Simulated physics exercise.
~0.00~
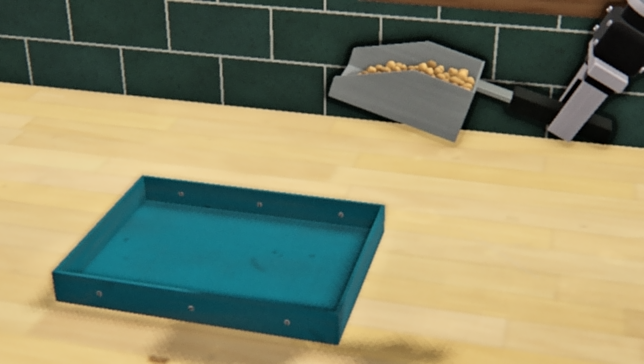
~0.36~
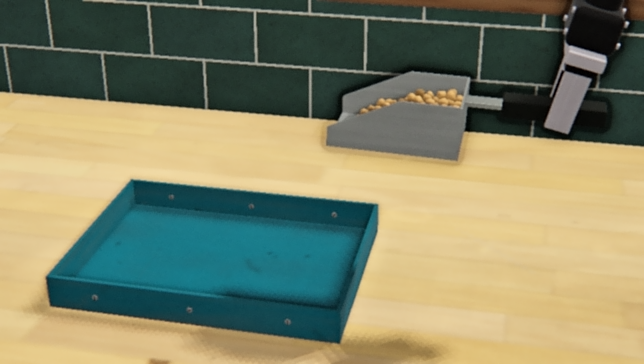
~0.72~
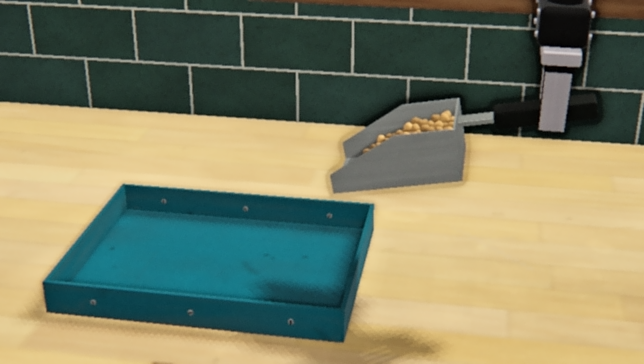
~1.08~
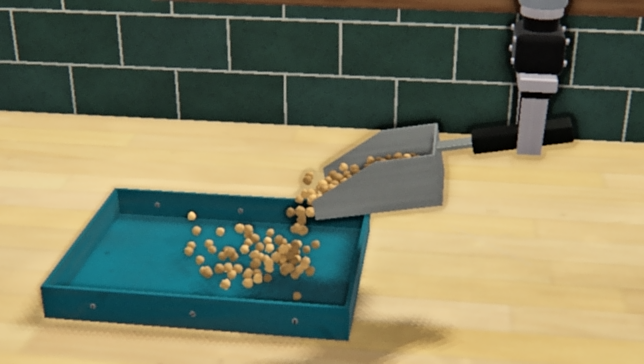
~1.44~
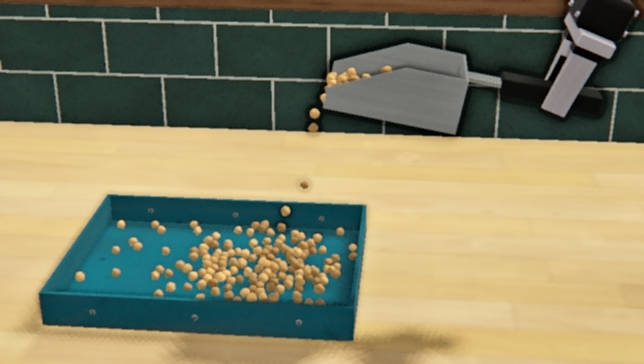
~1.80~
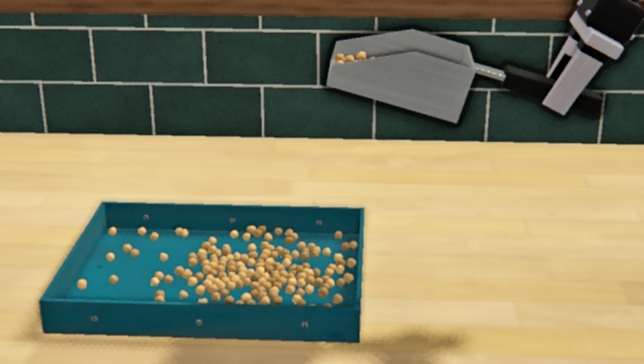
The video shows a robot arm lowering a grey scoop of chickpeas toward a teal tray on a wooden table, tipping many into it, then lifting the scoop and tilting it back, leaving chickpeas scattered across the tray and some still in the scoop.
